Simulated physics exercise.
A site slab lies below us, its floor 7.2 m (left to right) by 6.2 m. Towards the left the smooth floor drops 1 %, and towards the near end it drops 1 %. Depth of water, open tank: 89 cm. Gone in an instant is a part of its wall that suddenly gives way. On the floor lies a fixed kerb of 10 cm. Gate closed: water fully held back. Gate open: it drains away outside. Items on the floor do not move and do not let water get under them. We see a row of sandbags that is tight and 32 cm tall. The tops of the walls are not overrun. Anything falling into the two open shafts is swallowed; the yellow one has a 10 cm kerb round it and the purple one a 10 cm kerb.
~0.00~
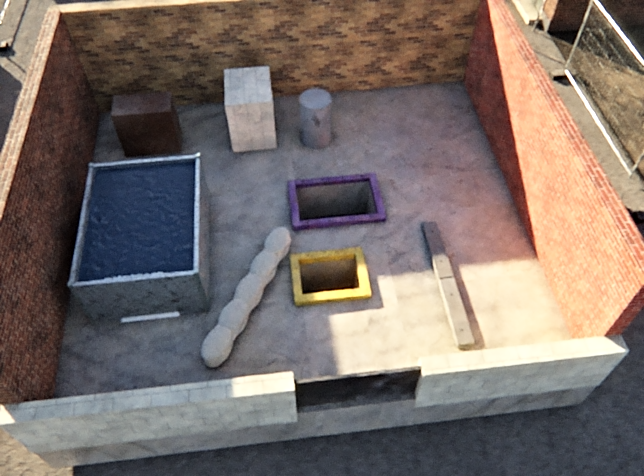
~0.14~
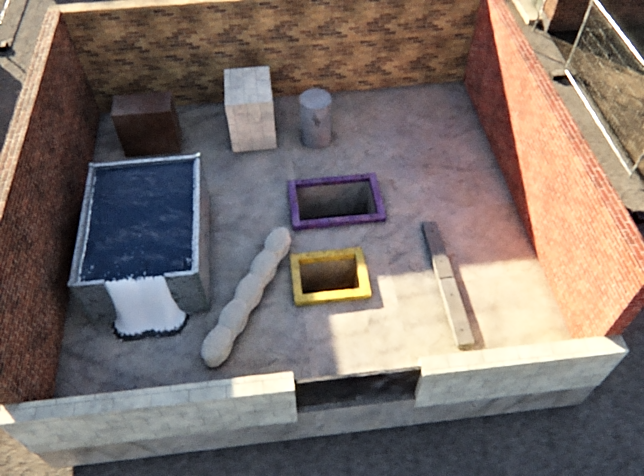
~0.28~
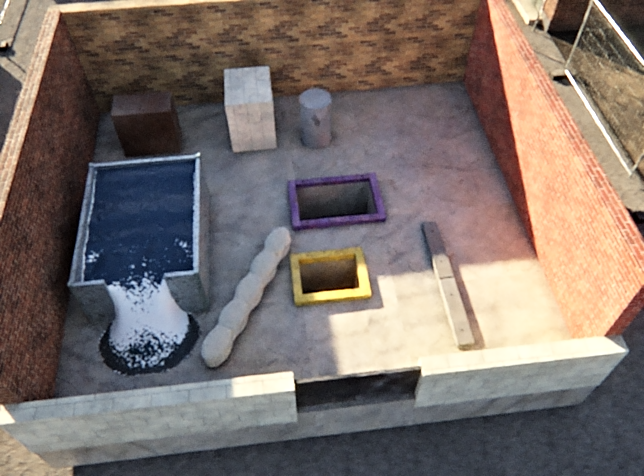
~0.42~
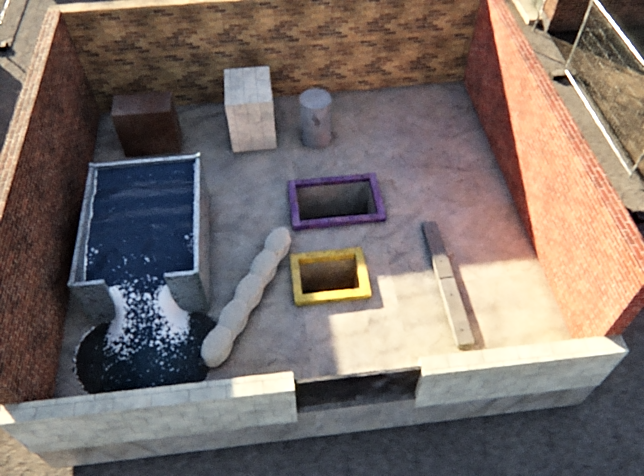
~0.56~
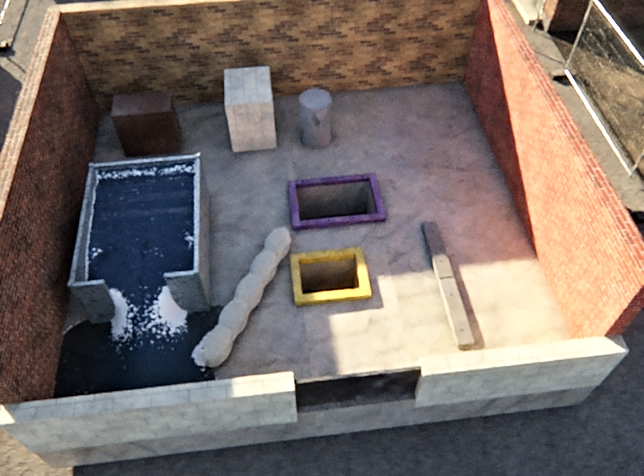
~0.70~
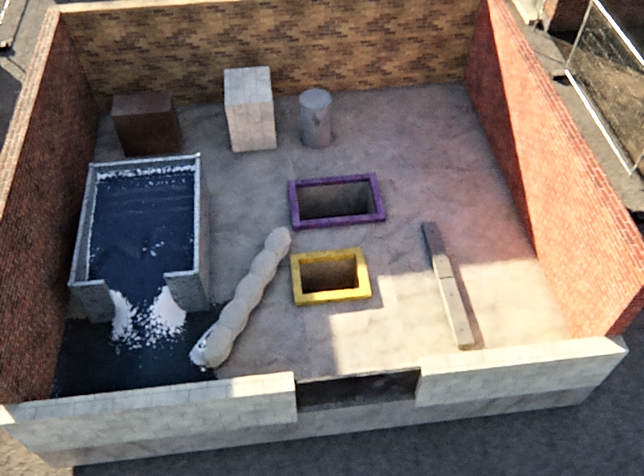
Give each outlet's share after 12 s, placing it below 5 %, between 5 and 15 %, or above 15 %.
Shares: Gate not even 5 %, yellow pit less than 5 %, purple pit under 5 %.
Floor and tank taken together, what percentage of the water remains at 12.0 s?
I'd put it at some 100 percent still there.
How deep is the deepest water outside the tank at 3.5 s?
Roughly 38 cm.
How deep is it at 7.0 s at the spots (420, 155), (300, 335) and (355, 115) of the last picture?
Around 4 cm, 4 cm and 4 cm.
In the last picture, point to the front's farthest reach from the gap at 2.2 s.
Around pixel (517, 369).
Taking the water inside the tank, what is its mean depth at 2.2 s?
It averages close to 46 centimetres.
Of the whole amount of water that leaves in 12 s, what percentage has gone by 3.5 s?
By that point, around 45 percent.
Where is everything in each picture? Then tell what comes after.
The first frame shows still water, 89 cm deep, in the open tank at (141, 218).
In the second frame, the front is at (119, 330), 0.5 m from the gap at (145, 300); 0.3 m2 of floor is under water; 89 cm left at the back of the open tank.
In the third frame, water pours out at (146, 302) and has run 0.9 m, to (132, 370); deepest outside 58 cm, 89 cm at the open tank's back.
In the fourth frame, the front is at (138, 415), 1.5 m from the gap at (146, 303); 2.1 m2 of floor is under water; 88 cm left at the back of the open tank.
In the fifth frame, the front is at (68, 423), 1.8 m from the gap at (146, 303); 3.2 m2 of floor is under water; 79 cm left at the back of the open tank.
In the sixth frame, water pours out at (146, 303) and has run 2.0 m, to (247, 402); deepest outside 69 cm, 75 cm at the open tank's back.
After 1.4 s water covers 15 % of the floor and is deepest (62 cm) near (49, 426); gone so far, the gate 0 %, the yellow pit 0 %, the purple pit 0 %.
After 2.2 s water covers 30 % of the floor and is deepest (52 cm) near (49, 426); gone so far, the gate 0 %, the yellow pit 0 %, the purple pit 0 %.
After 3.5 s water covers 50 % of the floor and is deepest (38 cm) near (133, 416); gone so far, the gate 0 %, the yellow pit 0 %, the purple pit 0 %.
After 7.0 s water covers 95 % of the floor and is deepest (24 cm) near (49, 426); gone so far, the gate 0 %, the yellow pit 0 %, the purple pit 0 %.
After 12.0 s water covers 95 % of the floor and is deepest (16 cm) near (49, 426); gone so far, the gate 0 %, the yellow pit 1 %, the purple pit 0 %.
